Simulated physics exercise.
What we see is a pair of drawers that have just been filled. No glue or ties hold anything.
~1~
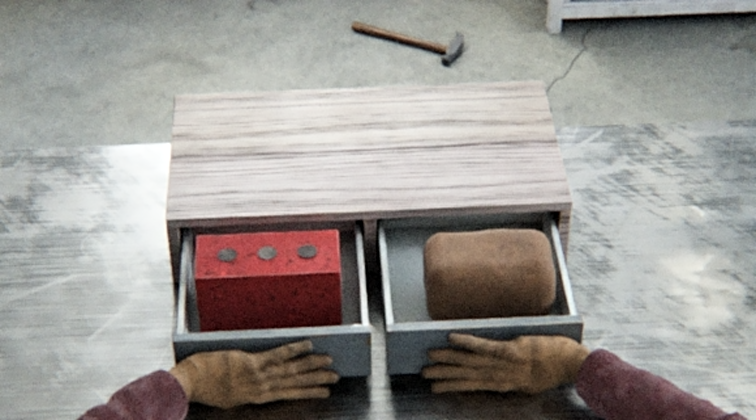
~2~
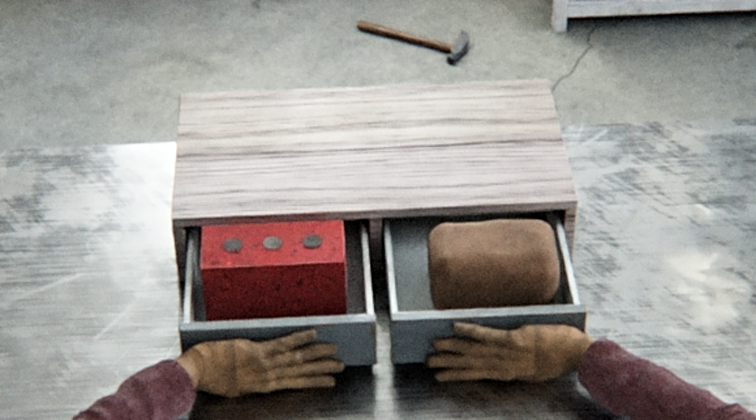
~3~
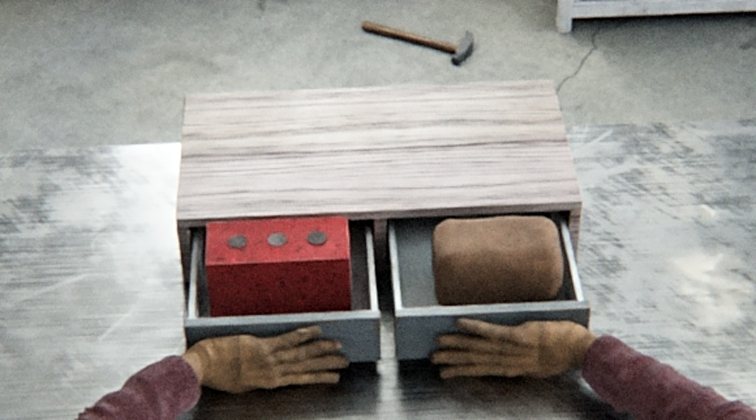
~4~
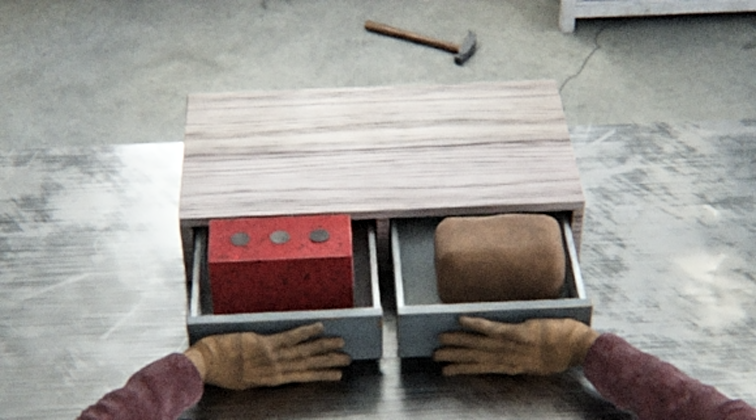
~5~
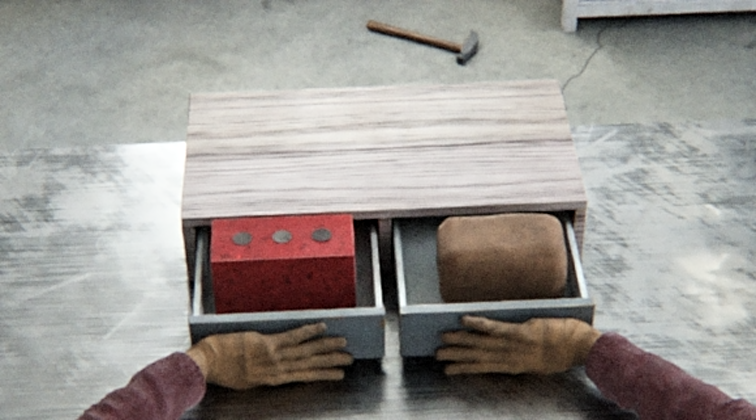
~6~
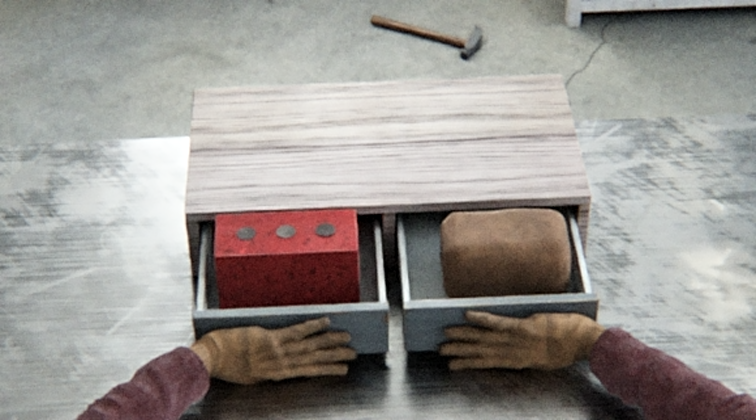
The clip opens on a low wooden chest with two wide-open drawers, a red block in the left and a rounded brown object in the right. Two hands against the fronts push both drawers slightly inward, carrying the objects along, while the view drifts a little; both drawers are still wide open.
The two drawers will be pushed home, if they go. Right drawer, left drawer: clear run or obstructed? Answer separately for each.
Right drawer - obstructed; left drawer - obstructed.
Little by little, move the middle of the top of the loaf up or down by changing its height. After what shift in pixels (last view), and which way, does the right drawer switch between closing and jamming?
Move it 16 pixels downward and it flips.
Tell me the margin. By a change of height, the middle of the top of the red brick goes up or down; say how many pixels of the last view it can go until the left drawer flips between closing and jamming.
A downward shift of 16 pixels does it.
Then, 0.24 s past the last view, right drawer starting in; left drawer starting in.
Then, 0.50 s past the last view, right drawer about half in; left drawer stopped, still ajar.
Finally, the right drawer jams; the left drawer jams.
